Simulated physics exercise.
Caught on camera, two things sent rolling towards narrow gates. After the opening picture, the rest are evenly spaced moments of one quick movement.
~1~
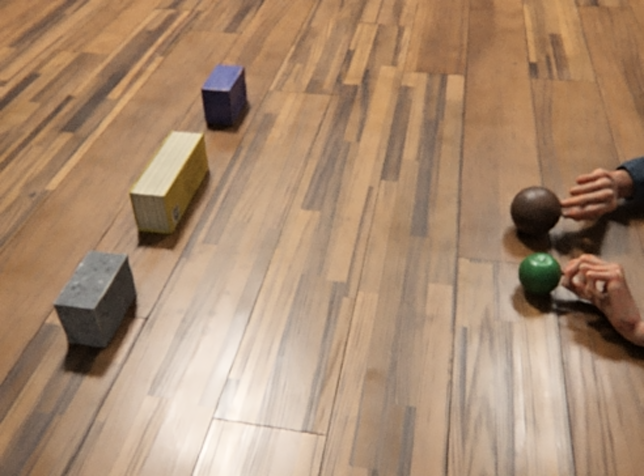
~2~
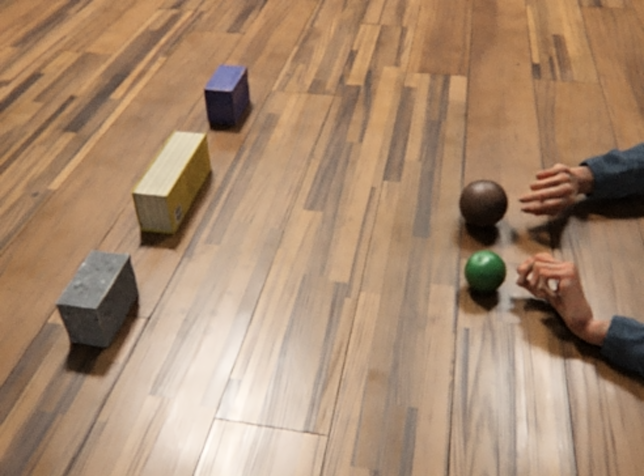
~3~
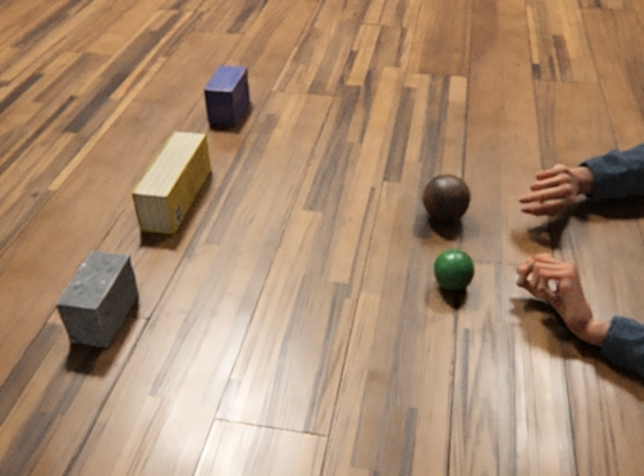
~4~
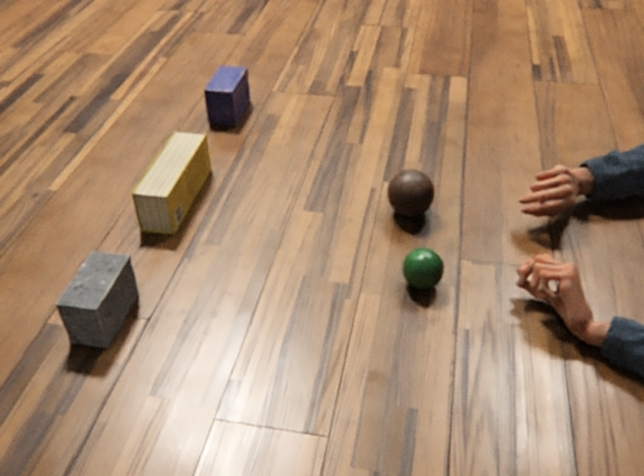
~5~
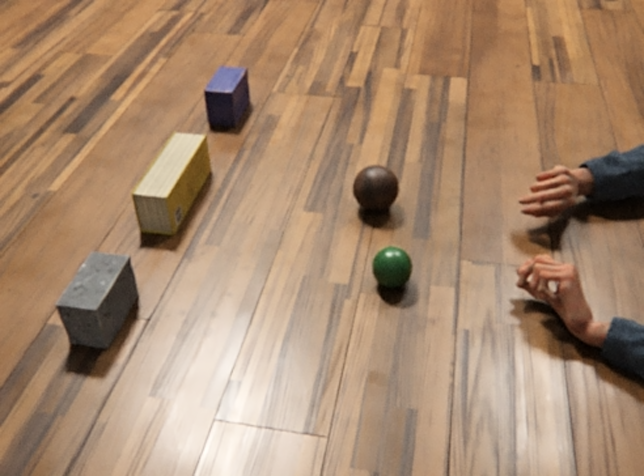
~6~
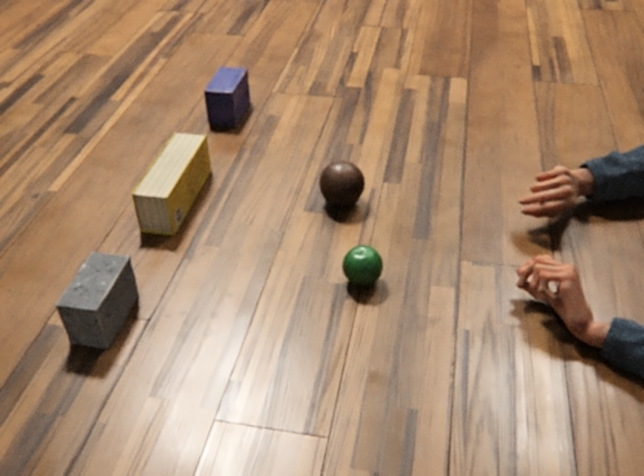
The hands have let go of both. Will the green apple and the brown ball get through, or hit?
Here the green apple rolls through, the brown ball bounces off.
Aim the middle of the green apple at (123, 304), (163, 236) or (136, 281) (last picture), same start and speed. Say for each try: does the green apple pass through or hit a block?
The green apple strikes a block; passes through its gap; strikes a block.
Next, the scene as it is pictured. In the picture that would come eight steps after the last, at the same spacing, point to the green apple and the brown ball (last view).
The green apple around (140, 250); the brown ball around (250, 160).
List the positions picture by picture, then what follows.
The first frame shows green apple (540, 274) under the hand; brown ball (536, 211) under the hand; yellow book (172, 179).
The second frame shows green apple (485, 272); brown ball (484, 203).
The third frame shows green apple (454, 270); brown ball (447, 198).
The fourth frame shows green apple (423, 269); brown ball (411, 193).
The fifth frame shows green apple (392, 267); brown ball (376, 188).
The sixth frame shows green apple (362, 265); brown ball (342, 183); grey brick (100, 299).
Then, 0.28 s past the last view, green apple heading on near (228, 257); brown ball coming back near (231, 164).
Then, 0.78 s past the last view, green apple heading on near (9, 243); brown ball coming back near (265, 157).
Then, 1.20 s past the last view, green apple heading on; brown ball coming back near (288, 152).
Finally, the green apple passes through its gap; the brown ball hits a block.
